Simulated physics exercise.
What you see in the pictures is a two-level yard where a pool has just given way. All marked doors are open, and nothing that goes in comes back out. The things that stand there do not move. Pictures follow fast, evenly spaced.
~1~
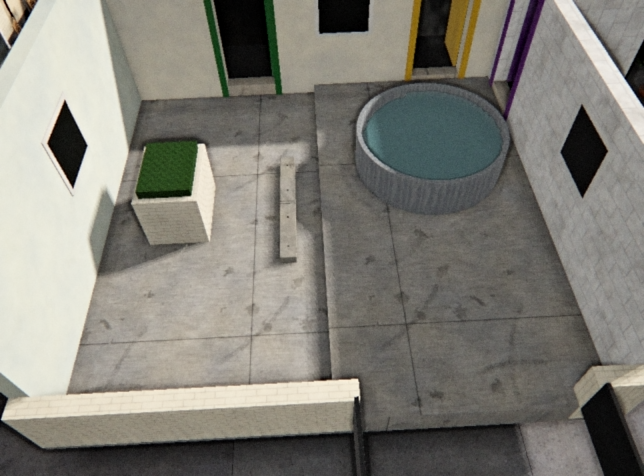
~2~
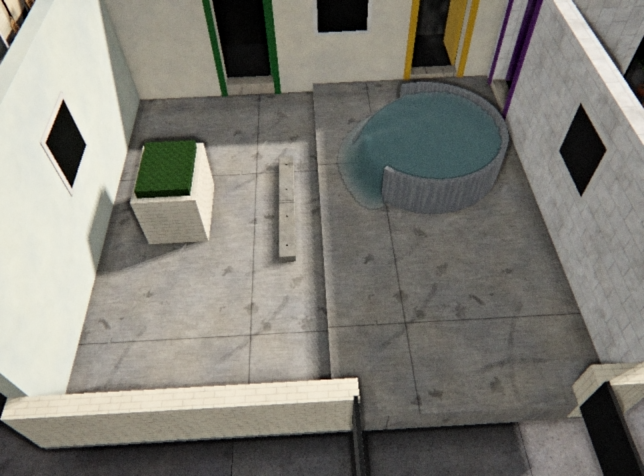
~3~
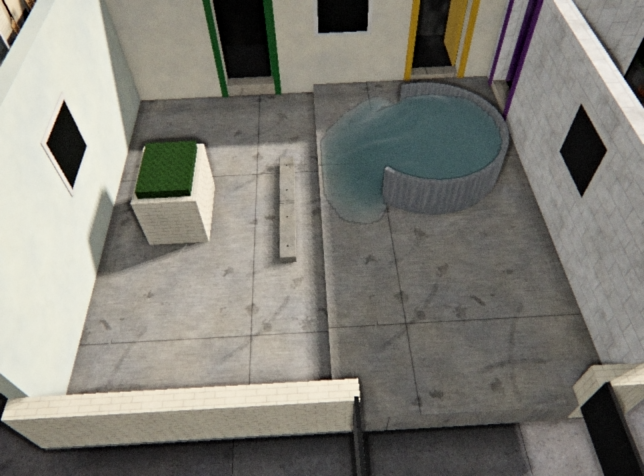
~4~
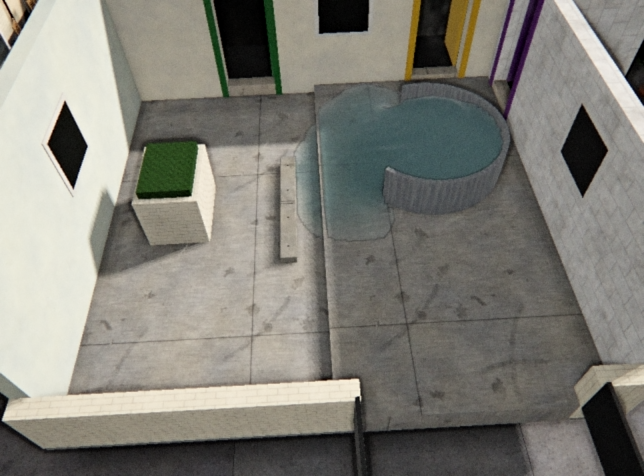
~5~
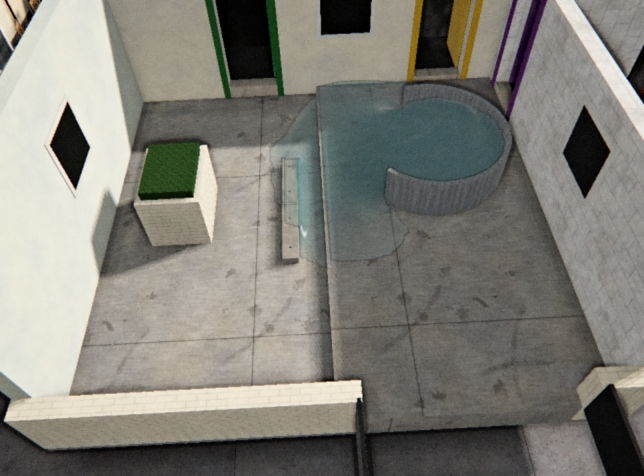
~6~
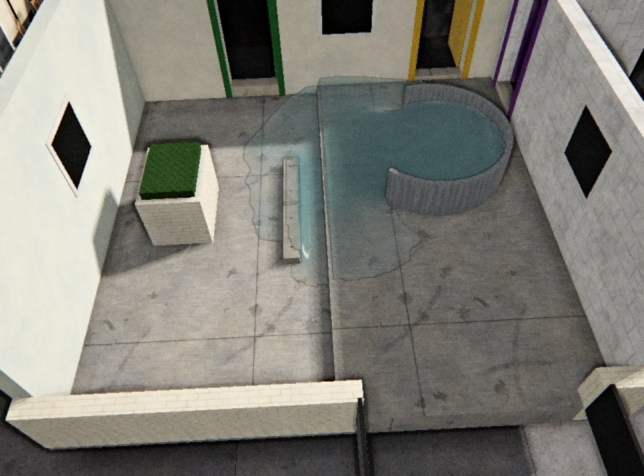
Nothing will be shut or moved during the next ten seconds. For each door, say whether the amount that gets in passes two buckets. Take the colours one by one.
Result: Purple door: Two buckets or fewer; green door: Two buckets or fewer; yellow door: Two buckets or fewer.
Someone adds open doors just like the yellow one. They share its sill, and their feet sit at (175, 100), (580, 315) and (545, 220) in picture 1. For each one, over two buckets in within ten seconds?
Lab note, doors in listed order: Over the limit, under the limit, under the limit.
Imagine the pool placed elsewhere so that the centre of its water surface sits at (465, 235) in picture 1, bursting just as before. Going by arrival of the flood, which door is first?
The door you want is the green one.
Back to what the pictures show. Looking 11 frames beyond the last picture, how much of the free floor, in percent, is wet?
I'd guess some 55 per cent.
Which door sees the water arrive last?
That's the purple door.
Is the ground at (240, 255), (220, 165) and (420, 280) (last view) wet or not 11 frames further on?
Result, in order: Waterlogged / waterlogged / unflooded.
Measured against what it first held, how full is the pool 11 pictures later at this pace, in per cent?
I'd say around 30 per cent.
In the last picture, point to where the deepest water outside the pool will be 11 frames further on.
Somewhere around pixel (155, 101).
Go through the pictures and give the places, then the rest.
The first frame shows the pool at (431, 133) is whole and still.
In the second frame, the front is at (378, 205), out from the gap at (360, 142).
In the third frame, the front is at (357, 219), out from the gap at (360, 145).
In the fourth frame, the front is at (339, 236), out from the gap at (361, 147).
In the fifth frame, water pours out at (363, 148) and has run to (301, 253).
In the sixth frame, water pours out at (364, 148) and has run to (299, 276).
A moment on, water covers 40 % of the floor; the purple door not reached, the green door wet at the sill, nothing in, the yellow door wet at the sill, nothing in.
Next, water covers 55 % of the floor; the purple door not reached, the green door wet at the sill, nothing in, the yellow door wet at the sill, nothing in.
Then, water covers 65 % of the floor; the purple door wet at the sill, nothing in, the green door wet at the sill, nothing in, the yellow door wet at the sill, nothing in.
Later, water covers 65 % of the floor; the purple door wet at the sill, nothing in, the green door wet at the sill, nothing in, the yellow door wet at the sill, nothing in.
In the end, water covers 65 % of the floor; the purple door wet at the sill, nothing in, the green door wet at the sill, nothing in, the yellow door wet at the sill, nothing in.
